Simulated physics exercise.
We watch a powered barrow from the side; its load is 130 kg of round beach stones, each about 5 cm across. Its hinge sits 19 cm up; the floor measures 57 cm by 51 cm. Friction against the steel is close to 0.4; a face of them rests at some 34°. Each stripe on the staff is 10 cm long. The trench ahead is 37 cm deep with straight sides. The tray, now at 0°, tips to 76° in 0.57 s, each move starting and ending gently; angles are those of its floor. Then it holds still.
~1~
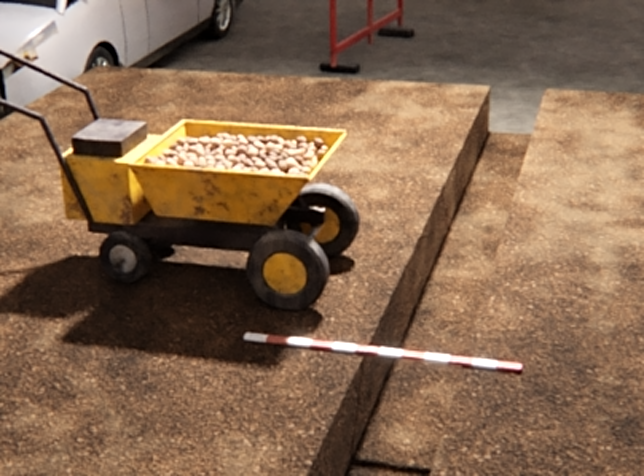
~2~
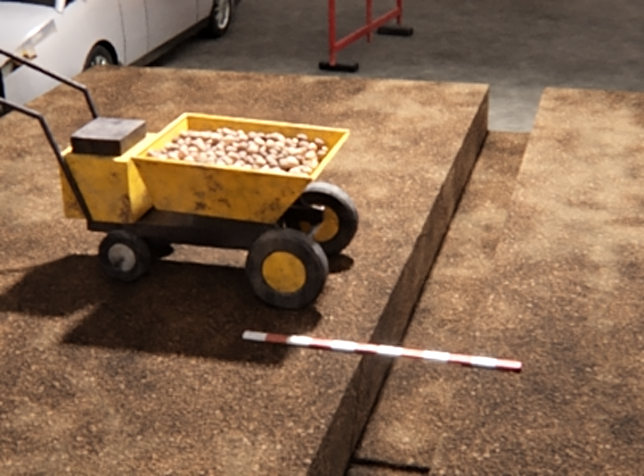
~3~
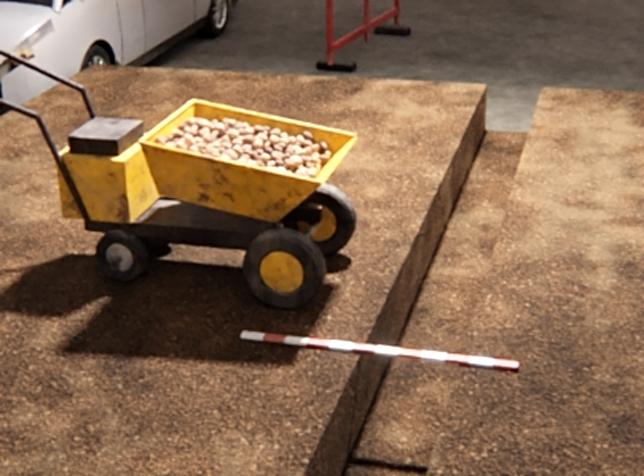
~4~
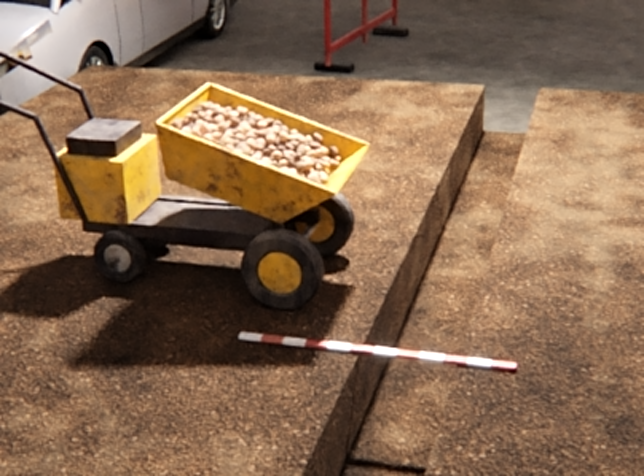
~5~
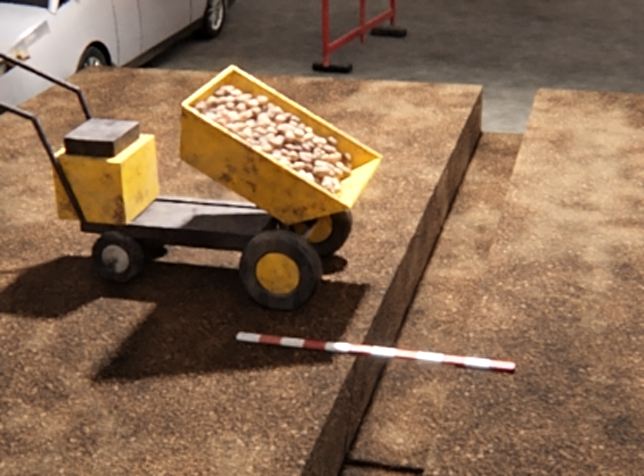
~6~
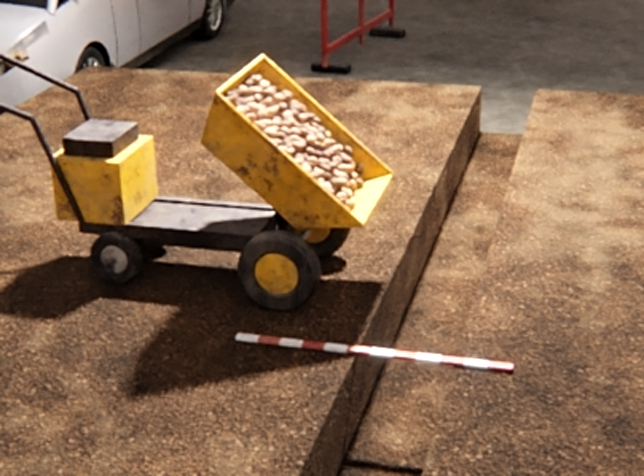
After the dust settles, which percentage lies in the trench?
Close to 69 in a hundred.
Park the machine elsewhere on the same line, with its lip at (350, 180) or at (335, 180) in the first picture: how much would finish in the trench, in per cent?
First some 30, then 45 per cent.
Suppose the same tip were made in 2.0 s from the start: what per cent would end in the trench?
It would be near 100 per cent.
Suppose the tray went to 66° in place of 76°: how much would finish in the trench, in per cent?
In that case some 70 per cent.
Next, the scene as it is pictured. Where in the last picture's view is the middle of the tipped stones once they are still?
Around (455, 348).
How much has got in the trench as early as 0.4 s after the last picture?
Some 45 per cent.
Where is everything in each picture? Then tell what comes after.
In the first frame, lip at (309, 179), floor tilted 0°, highest stones at (232, 145).
In the second frame, the tray is at 2°, its lip at (313, 179); the top of the load is at (210, 140).
In the third frame, the tray is at 9°, its lip at (321, 183); the top of the load is at (200, 128).
In the fourth frame, lip at (335, 193), floor tilted 18°, highest stones at (207, 111).
In the fifth frame, lip at (350, 208), floor tilted 29°, highest stones at (229, 97).
In the sixth frame, lip at (363, 226), floor tilted 41°, highest stones at (253, 86).
Then, 0.1 s after the last picture the floor is at 65°, 100 % in the tray; the foremost stones are at (379, 227).
Then, 0.4 s after the last picture the floor is at 76°, 54 % in the tray, 46 % in the trench; the foremost stones are at (473, 286).
Then, 0.7 s after the last picture the floor is at 76°, 2 % in the tray, 67 % in the trench, 31 % past the trench; the foremost stones are past the picture's edge.
Then, 2.7 s after the last picture the floor is at 76°, 0 % in the tray, 69 % in the trench, 31 % past the trench; the foremost stones are past the picture's edge.
